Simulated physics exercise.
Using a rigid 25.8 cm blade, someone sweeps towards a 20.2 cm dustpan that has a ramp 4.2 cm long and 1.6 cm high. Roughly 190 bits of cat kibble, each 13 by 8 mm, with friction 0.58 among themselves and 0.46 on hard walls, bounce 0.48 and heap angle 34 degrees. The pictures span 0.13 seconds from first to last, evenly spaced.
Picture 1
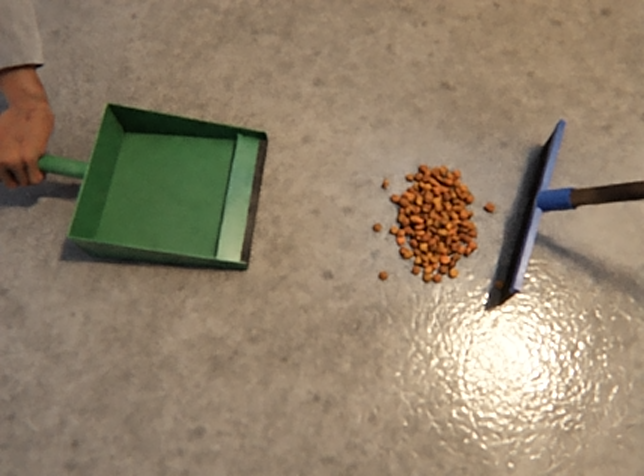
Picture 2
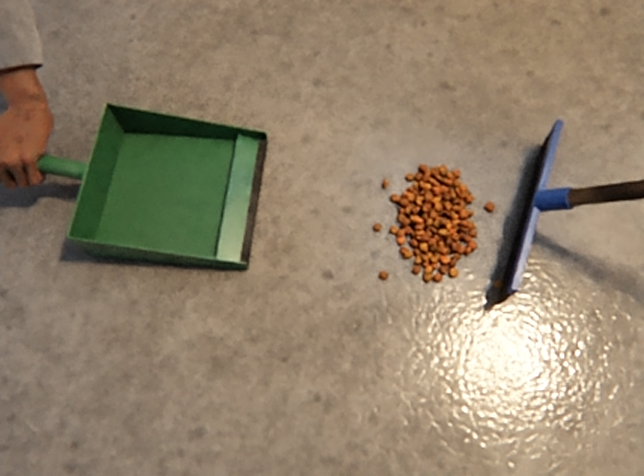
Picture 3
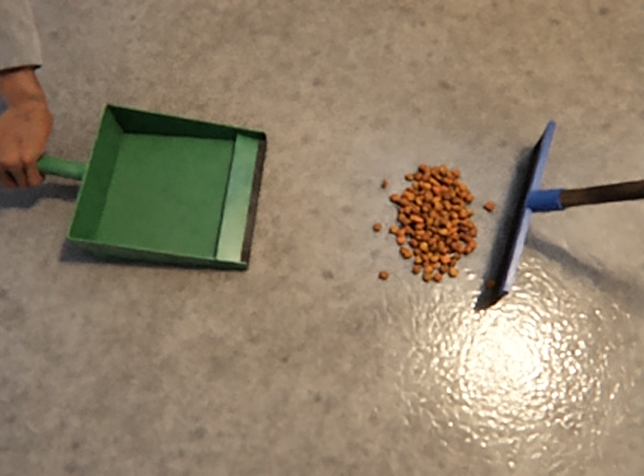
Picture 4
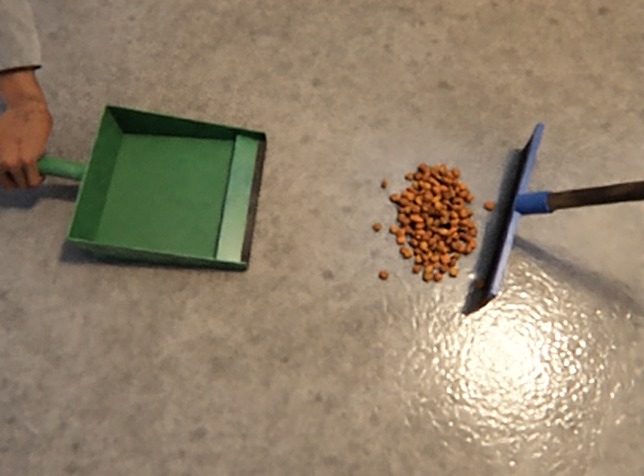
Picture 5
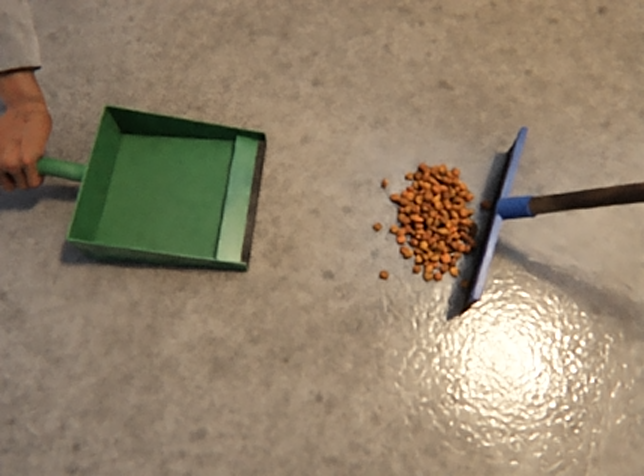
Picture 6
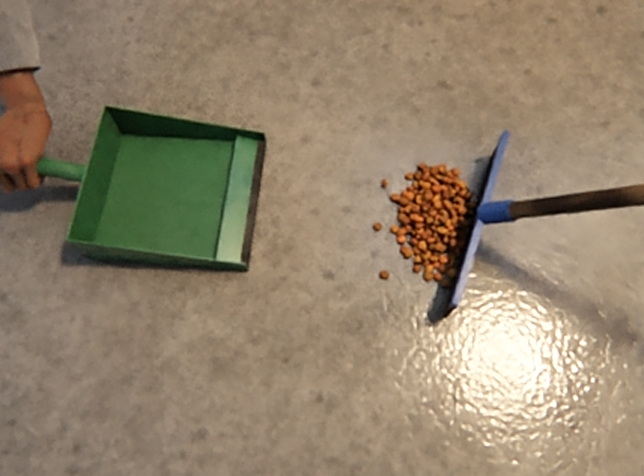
The clip shows a hand holding a green dustpan still on a grey floor while a blue blade on a dark handle moves left, reaches a small pile of brown kibble and begins pushing into its right edge.
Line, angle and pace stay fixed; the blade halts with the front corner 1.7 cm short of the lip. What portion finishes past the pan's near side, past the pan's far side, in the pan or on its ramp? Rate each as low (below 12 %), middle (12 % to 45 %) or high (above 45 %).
Near side - middle, far side - low, pan - low.
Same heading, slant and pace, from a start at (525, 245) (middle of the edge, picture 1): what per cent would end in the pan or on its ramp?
About 5 per cent.
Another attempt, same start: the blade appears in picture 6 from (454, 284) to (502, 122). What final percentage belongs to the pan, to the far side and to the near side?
That ends as pan 25, far 15, and near 5.
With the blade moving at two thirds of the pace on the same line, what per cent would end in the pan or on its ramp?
About 0 per cent.
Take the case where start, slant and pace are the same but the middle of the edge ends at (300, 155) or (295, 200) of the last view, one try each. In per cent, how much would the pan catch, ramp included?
The two tries give roughly 30 and 30 %.
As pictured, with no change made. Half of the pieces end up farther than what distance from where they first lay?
It comes to some 22 cm.
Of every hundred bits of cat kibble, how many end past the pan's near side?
Roughly 15 in a hundred come to rest there.
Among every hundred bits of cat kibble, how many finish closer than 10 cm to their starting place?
Around 10 percent.
Then, 0.13 s after the last picture, middle of the blade 17 cm from the lip; 0 % over the lip, far side 0 %, near side 5 %.
Then, 0.23 s after the last picture, middle of the blade 8 cm from the lip; 0 % over the lip, far side 5 %, near side 15 %.
Then, 0.45 s after the last picture, middle of the blade 5 cm from the lip; 5 % over the lip, far side 5 %, near side 15 %.
In the end, near side 15 %, far side 5 %, pan 5 %, in front of the lip or behind the blade 70 %.
